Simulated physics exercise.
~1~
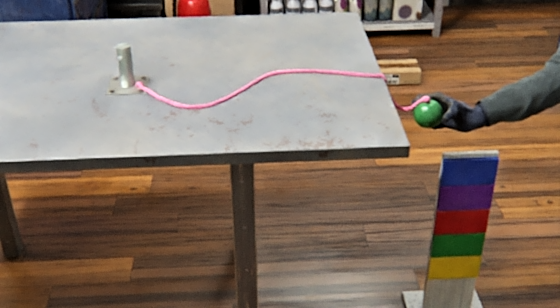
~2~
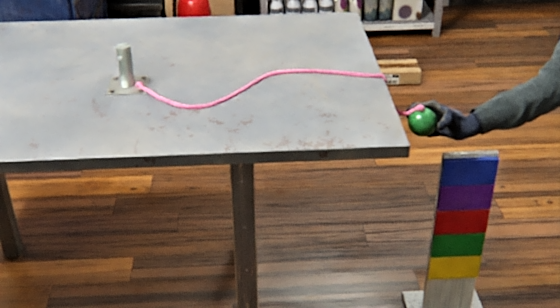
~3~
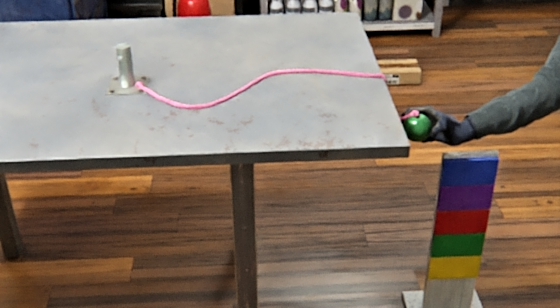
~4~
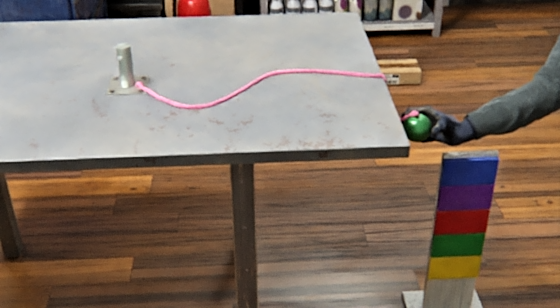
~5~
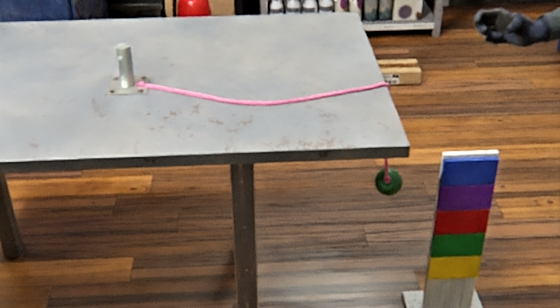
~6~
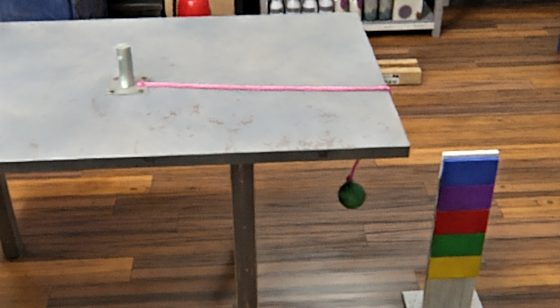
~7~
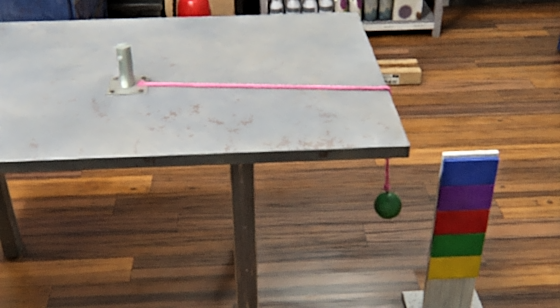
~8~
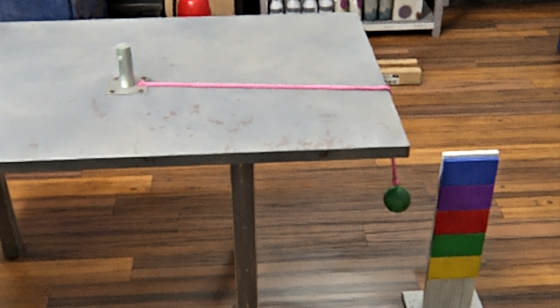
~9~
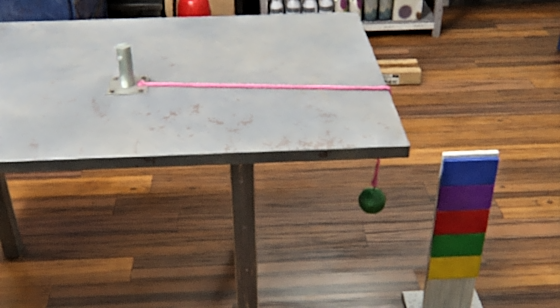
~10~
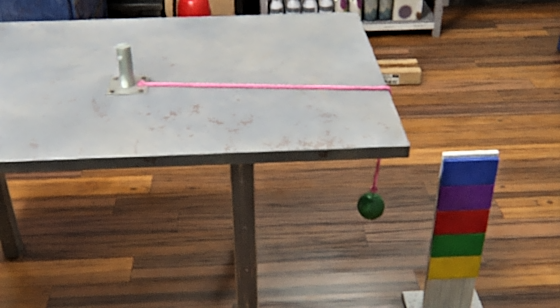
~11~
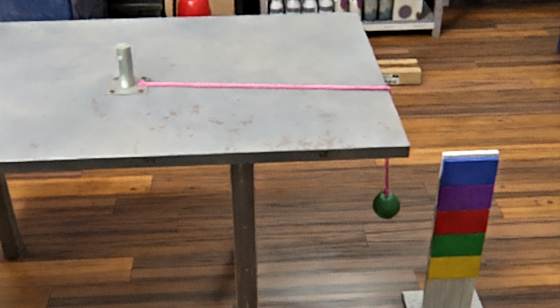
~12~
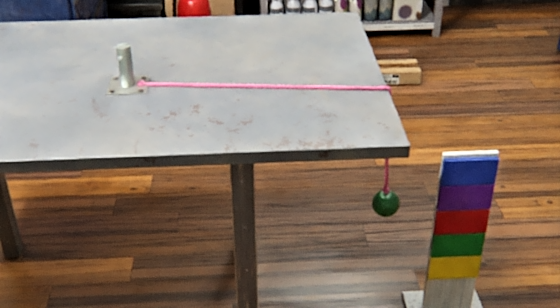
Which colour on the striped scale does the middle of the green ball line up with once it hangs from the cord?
The middle of the ball hangs level with the purple band, just below the blue at the top of the scale.
